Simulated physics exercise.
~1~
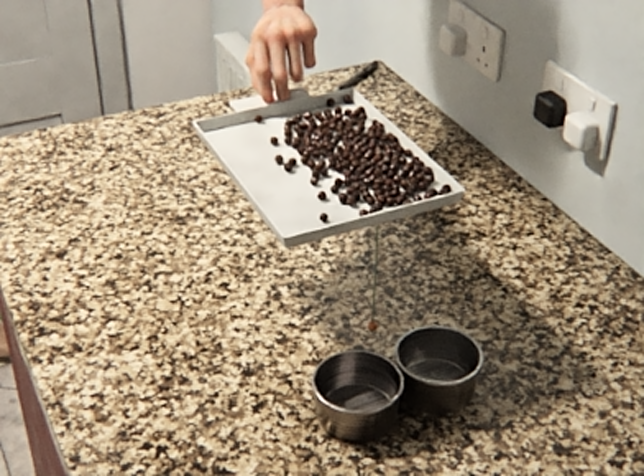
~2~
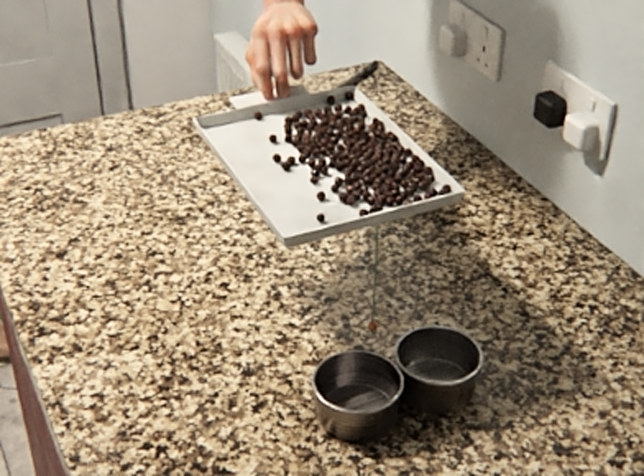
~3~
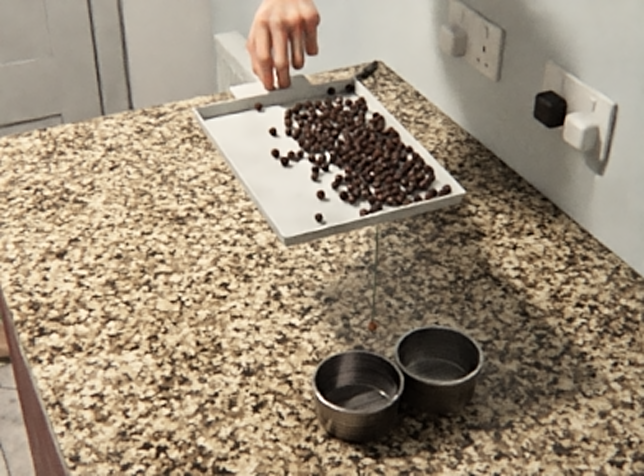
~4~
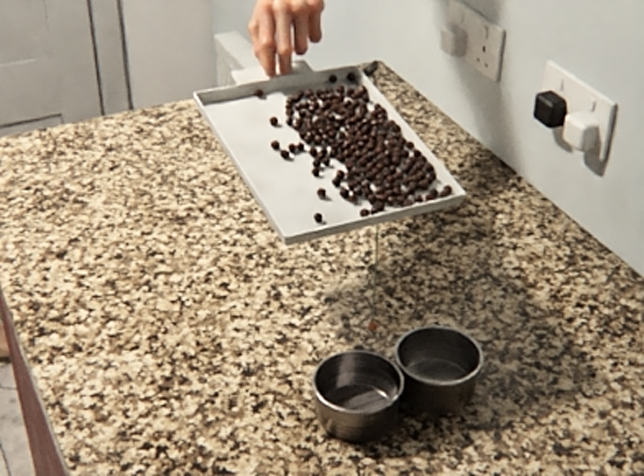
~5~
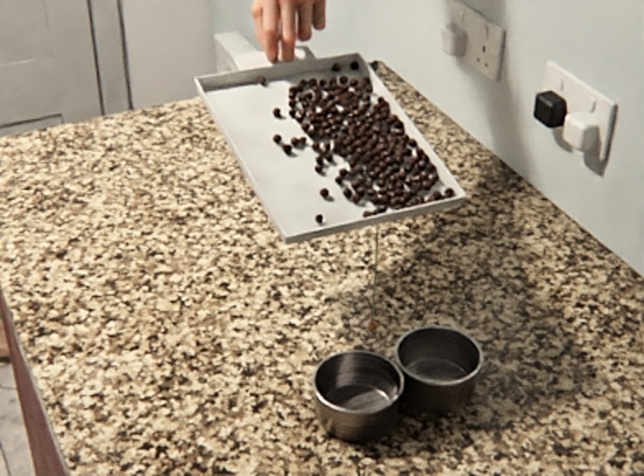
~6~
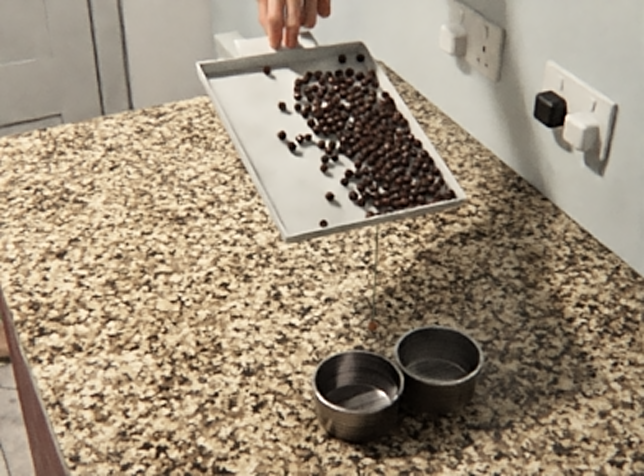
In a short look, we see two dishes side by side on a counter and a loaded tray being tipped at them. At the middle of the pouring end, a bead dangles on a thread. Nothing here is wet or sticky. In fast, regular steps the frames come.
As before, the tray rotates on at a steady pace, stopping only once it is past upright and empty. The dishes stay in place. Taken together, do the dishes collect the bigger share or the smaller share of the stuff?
The dishes will catch most of the load.
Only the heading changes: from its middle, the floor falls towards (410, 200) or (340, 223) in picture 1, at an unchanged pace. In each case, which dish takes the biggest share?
Try one: The rightmost dish. Try two: The leftmost dish.
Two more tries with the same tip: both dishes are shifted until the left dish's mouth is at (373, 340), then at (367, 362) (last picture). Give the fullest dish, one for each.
Place 1: The one on the right side; place 2: The one on the right side.
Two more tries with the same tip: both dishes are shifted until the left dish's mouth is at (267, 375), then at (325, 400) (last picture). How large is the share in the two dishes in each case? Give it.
0 %, then 40 %.
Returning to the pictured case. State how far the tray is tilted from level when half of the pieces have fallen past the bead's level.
My estimate is some 90 degrees.
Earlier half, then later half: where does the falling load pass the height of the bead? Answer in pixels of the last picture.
First close to (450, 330), next close to (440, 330).
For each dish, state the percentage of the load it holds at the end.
Final share: Left dish at 10 per cent, right dish at 50 per cent.
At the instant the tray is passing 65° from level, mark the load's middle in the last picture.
Near (417, 198).
Soon, tray tipped steeply; most on the tray; a small part in the right dish; a stray few outside both; a small part in the air.
A while on, tray tipped past a quarter turn; a stray few on the tray; a small part in the left dish; about half in the right dish; about a quarter outside both; a small part in the air.
Towards the end, tray tipped past a quarter turn; a small part in the left dish; about half in the right dish; about a third outside both.
Finally, tray tipped past a quarter turn; a small part in the left dish; about half in the right dish; about a third outside both.
